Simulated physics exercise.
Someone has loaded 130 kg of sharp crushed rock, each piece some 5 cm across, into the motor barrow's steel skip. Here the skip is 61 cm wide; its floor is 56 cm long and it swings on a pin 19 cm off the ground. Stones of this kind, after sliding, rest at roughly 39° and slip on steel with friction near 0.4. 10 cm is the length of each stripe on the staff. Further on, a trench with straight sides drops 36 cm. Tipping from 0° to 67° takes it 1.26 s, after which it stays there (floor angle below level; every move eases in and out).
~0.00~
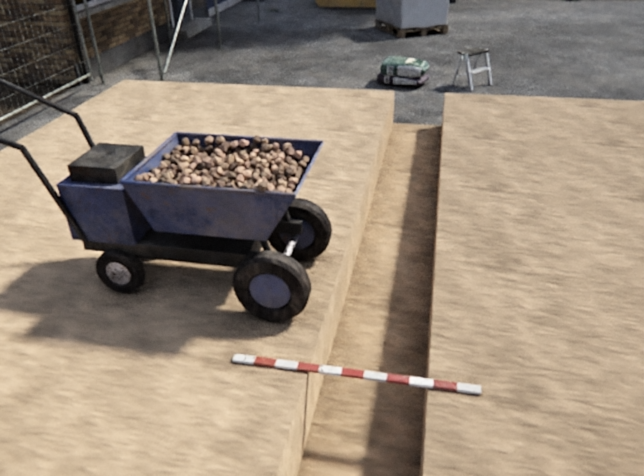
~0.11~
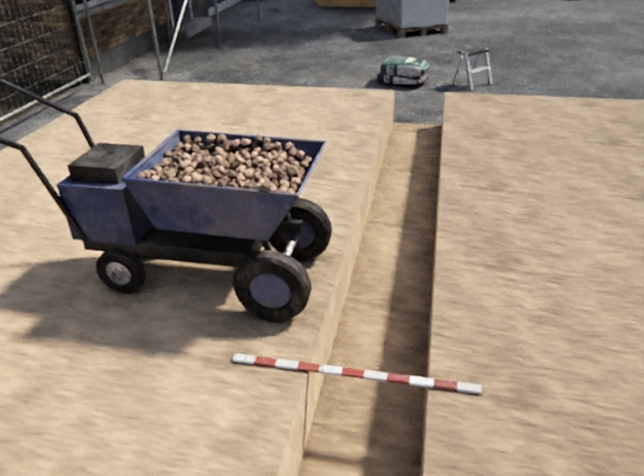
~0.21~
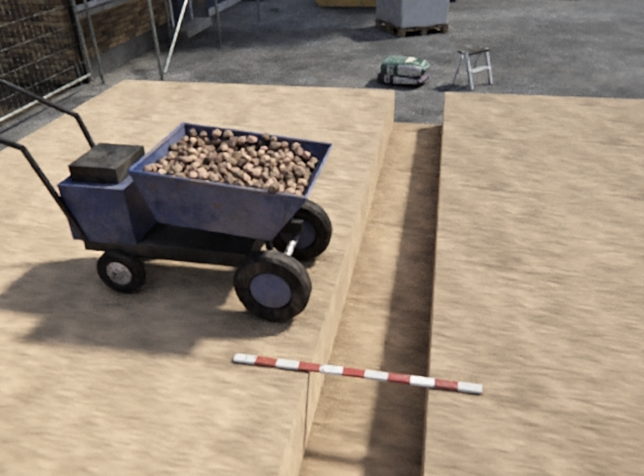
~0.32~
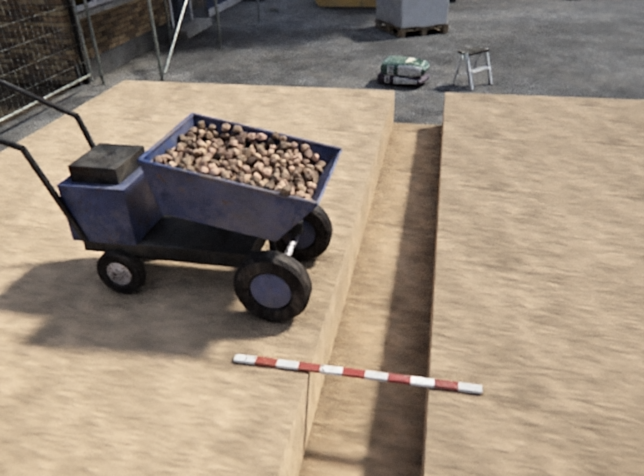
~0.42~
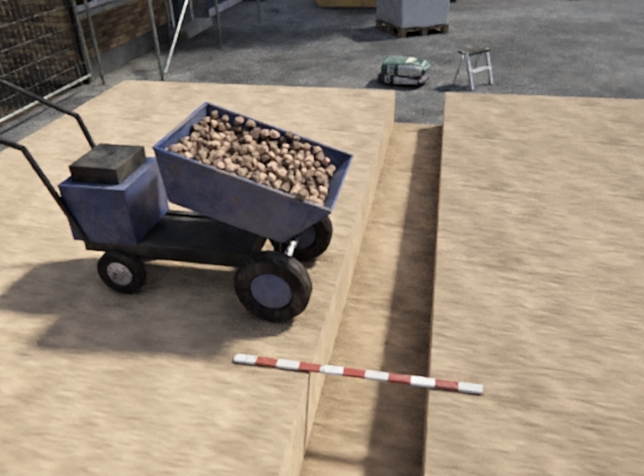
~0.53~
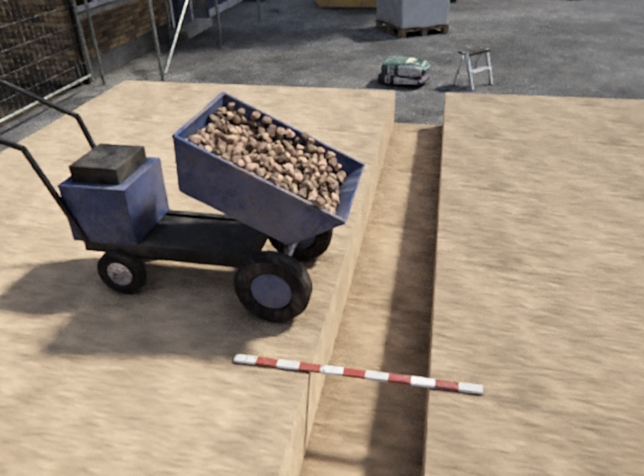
At first, a blue motor barrow heaped with brownish stones stands with its skip level beside a straight-sided trench, a red-and-white pole lying across the gap. The skip then tilts gradually, its rear end rising and its front edge dipping toward the right, while the wheeled base stays still and the stones remain piled inside.
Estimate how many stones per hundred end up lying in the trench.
46 %.
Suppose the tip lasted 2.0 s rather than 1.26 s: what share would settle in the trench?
With that timing, about 45 per cent.
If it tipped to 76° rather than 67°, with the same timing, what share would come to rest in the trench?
In that case around 75 percent.
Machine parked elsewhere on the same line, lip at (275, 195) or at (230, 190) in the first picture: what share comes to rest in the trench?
Near 45 and near 55 percent.
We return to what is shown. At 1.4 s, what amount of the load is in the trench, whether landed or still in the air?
About 15 per cent by then.
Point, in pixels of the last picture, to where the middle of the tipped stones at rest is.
The tipped stones centre close to (411, 343).
After 0.9 s the floor is at 56°; 100 % in the skip; the foremost stones are at (377, 249).
After 1.4 s the floor is at 67°; 85 % in the skip, 13 % in the trench, 2 % past the trench; the foremost stones are at (456, 288).
After 1.7 s the floor is at 67°; 68 % in the skip, 24 % in the trench, 8 % past the trench; the foremost stones are at (517, 306).
After 3.7 s the floor is at 67°; 45 % in the skip, 46 % in the trench, 9 % past the trench; the foremost stones are at (543, 318).
